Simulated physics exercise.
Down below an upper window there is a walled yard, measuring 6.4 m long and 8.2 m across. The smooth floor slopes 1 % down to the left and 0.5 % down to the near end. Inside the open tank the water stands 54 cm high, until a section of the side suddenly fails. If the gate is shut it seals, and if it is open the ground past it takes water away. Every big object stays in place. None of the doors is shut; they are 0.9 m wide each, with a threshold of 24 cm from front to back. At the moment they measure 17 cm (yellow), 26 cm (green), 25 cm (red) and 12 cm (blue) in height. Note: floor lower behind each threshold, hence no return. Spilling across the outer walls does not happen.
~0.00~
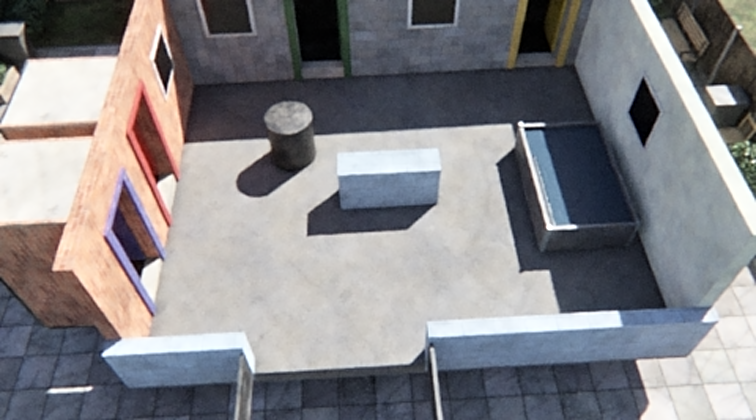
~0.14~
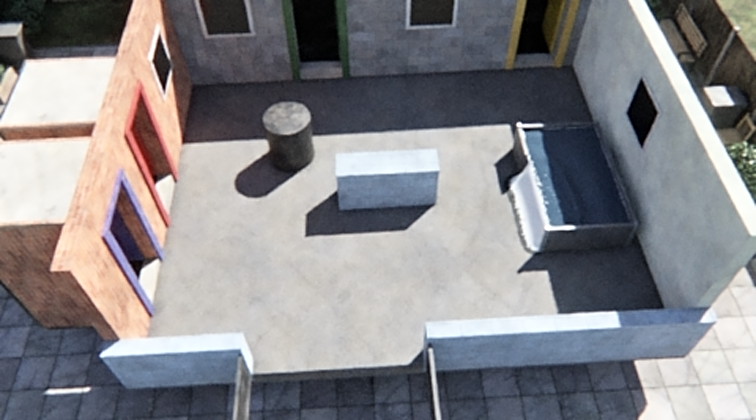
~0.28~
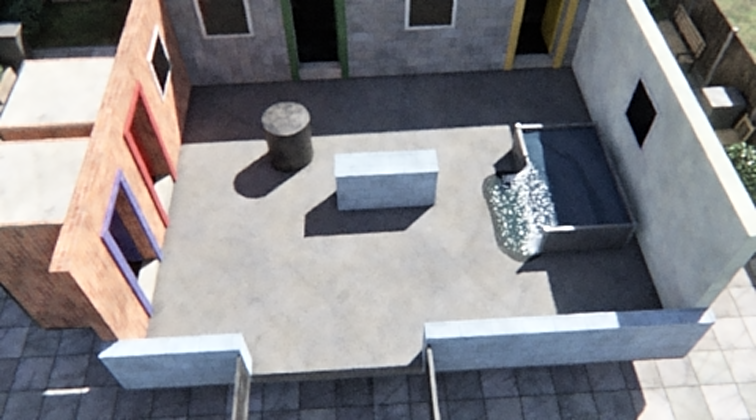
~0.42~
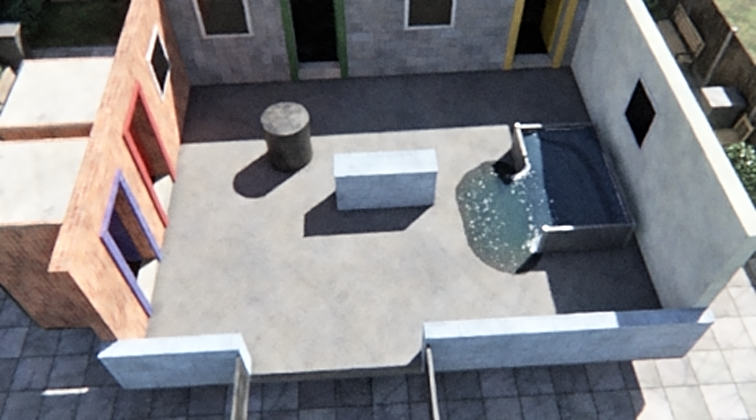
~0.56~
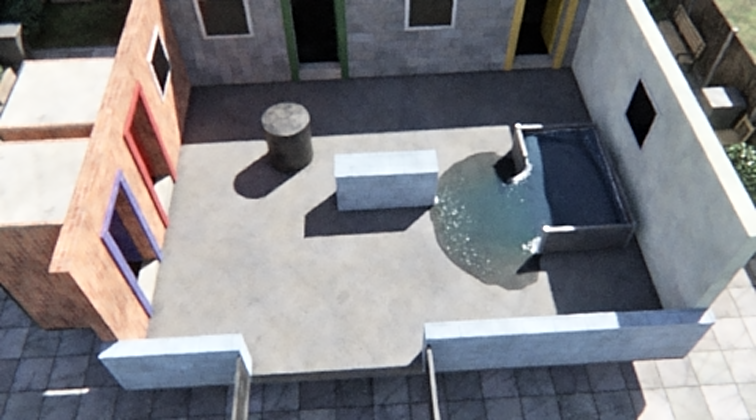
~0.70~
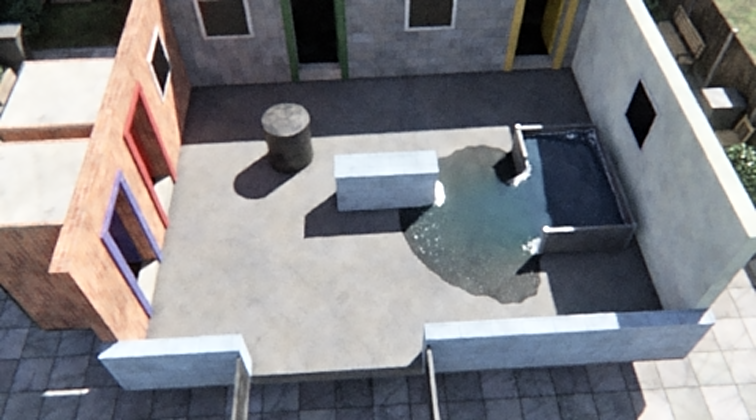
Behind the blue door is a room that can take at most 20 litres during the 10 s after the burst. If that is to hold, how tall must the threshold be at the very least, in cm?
Close to 12 cm is just enough.
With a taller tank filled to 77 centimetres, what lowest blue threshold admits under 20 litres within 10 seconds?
Then around 19 centimetres.
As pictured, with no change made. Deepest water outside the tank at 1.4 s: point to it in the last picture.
Around (437, 201).
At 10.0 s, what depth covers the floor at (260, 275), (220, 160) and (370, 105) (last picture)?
Close to 4, 5 and 2 cm deep.
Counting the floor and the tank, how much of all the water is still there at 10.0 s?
I'd estimate some 76 in a hundred.
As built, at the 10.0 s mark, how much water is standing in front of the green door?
2.5 cm.
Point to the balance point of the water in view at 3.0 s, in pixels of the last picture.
The water is centred around (416, 230) in the last picture's pixels.
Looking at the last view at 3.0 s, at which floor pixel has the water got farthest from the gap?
(141, 367).
After 1.4 s water covers 25 % of the floor, deepest (30 cm) near (437, 201); it has not reached the blue door.
After 3.0 s water covers 55 % of the floor, deepest (31 cm) near (141, 367); 17 cm at the blue door, 3 litres in over its 12 cm threshold.
After 10.0 s water covers 60 % of the floor, deepest (10 cm) near (184, 131); 5 cm at the blue door, 19 litres in over its 12 cm threshold.
At the blue door as built, the water arrived by 2.4 s and peaked near 18 cm at 2.8 s.
Run again over the same 10 s with other heights there, 28 litres in over 11 cm, 13 litres over 13 cm. The limit of 20 litres is kept from about 12 cm up.
